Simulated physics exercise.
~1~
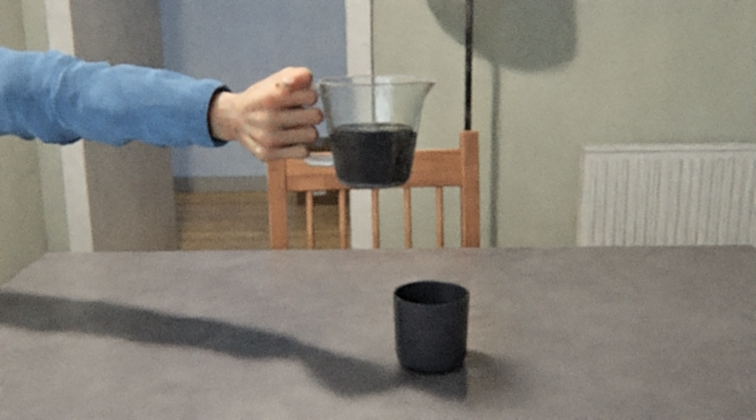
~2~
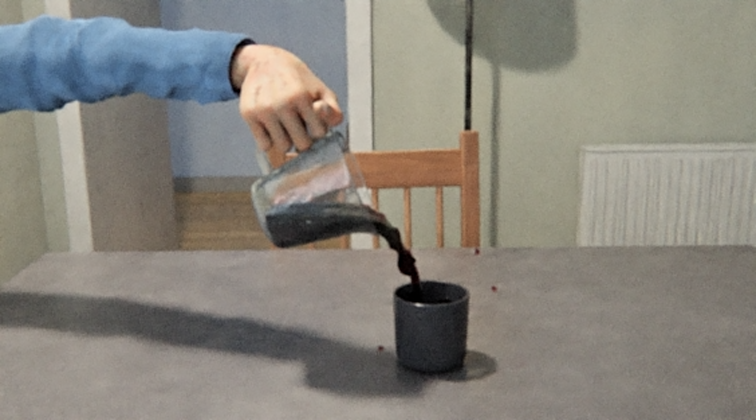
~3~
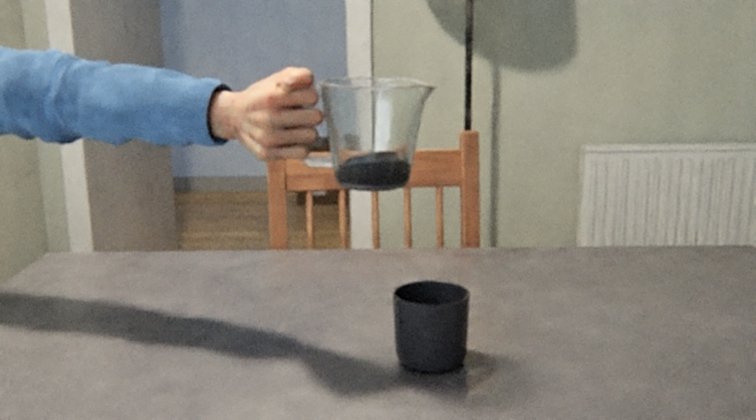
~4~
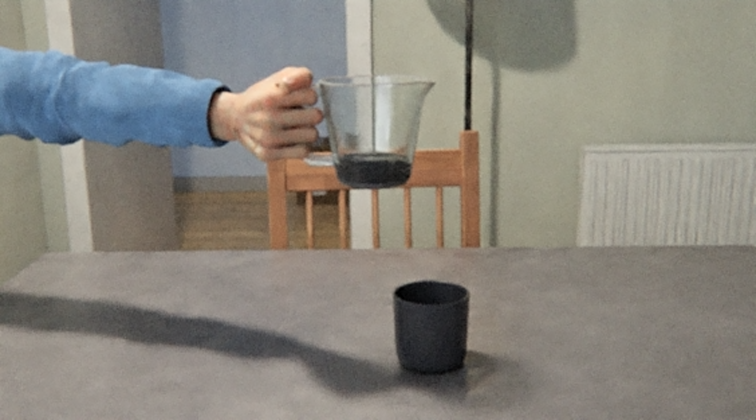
The footage shows a hand in a blue sleeve holding a clear jug of dark liquid, then tipping it rightwards to pour into a dark mug on a table, with a few drops scattering. The jug is brought level again, ending with less liquid inside.
